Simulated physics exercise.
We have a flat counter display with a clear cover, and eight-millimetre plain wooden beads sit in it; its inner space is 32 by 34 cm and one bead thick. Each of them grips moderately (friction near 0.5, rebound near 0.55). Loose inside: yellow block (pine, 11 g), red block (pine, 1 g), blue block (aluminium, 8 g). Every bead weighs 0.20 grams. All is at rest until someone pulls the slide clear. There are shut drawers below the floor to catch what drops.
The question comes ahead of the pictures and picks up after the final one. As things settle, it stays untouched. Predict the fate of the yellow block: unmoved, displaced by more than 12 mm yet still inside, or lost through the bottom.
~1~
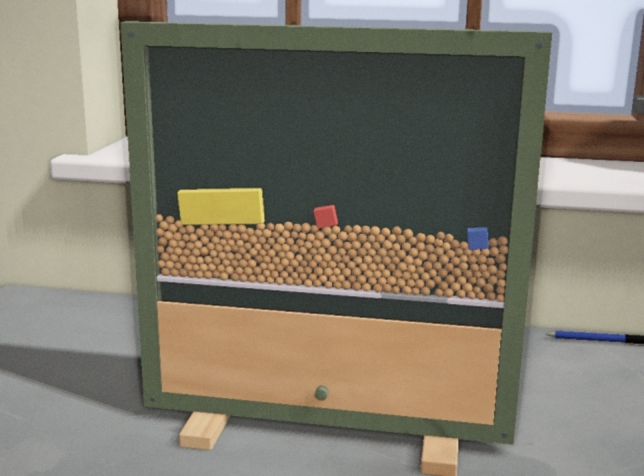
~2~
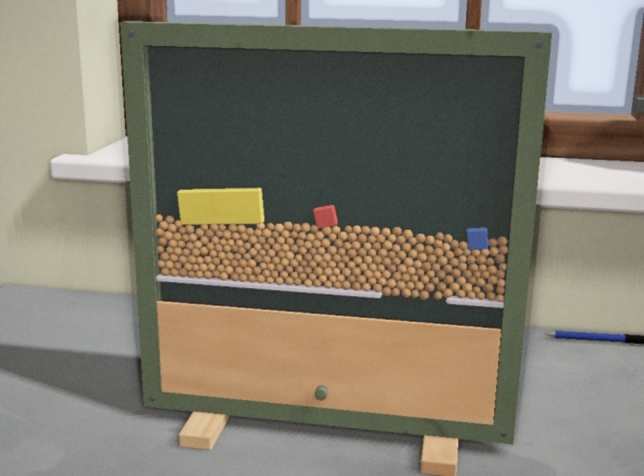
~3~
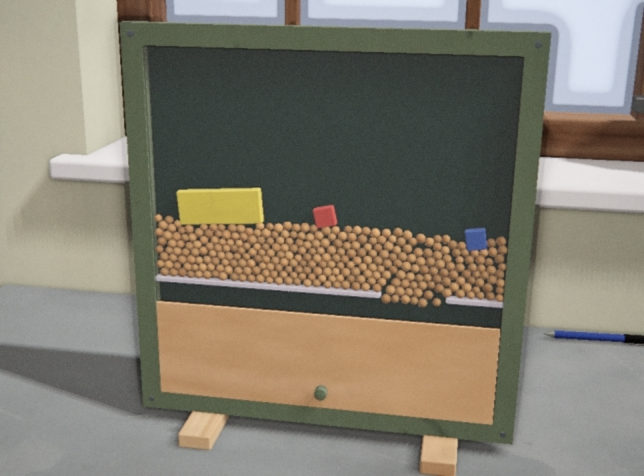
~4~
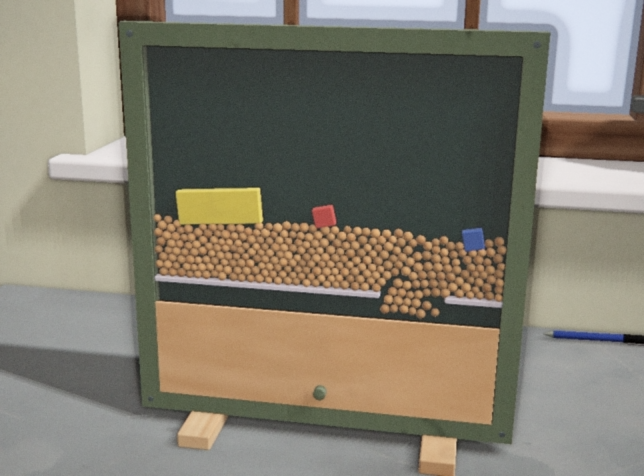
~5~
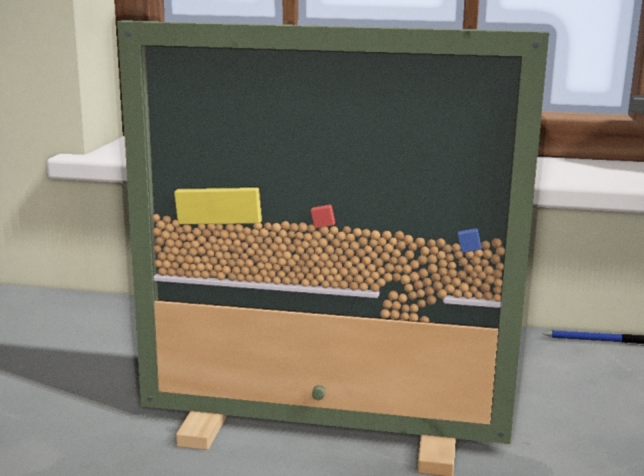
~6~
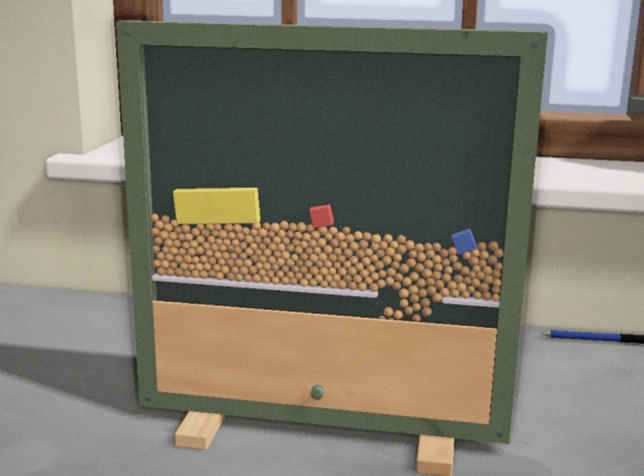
Unmoved.
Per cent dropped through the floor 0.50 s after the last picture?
Around 40 in a hundred at that time.
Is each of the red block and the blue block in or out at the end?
Red: Falls through; blue: Falls through.
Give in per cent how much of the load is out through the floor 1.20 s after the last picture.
I'd put it at some 40 per cent.
Then, 0.15 s after the last picture, 25 % are out; yellow block moved 0.0 cm tilted 4°; red block moved 0.2 cm tilted 11°; blue block moved 8.5 cm tilted 14°.
Then, 0.50 s after the last picture, 40 % are out; yellow block moved 0.0 cm tilted 4°; red block moved 9.7 cm tilted 87°; blue block below the floor.
Then, 1.20 s after the last picture, 40 % are out; yellow block moved 0.0 cm tilted 4°; red block below the floor; blue block below the floor.
All still 1.4 s after it, 40 % are out; yellow block moved 0.0 cm tilted 4°; red block below the floor; blue block below the floor.
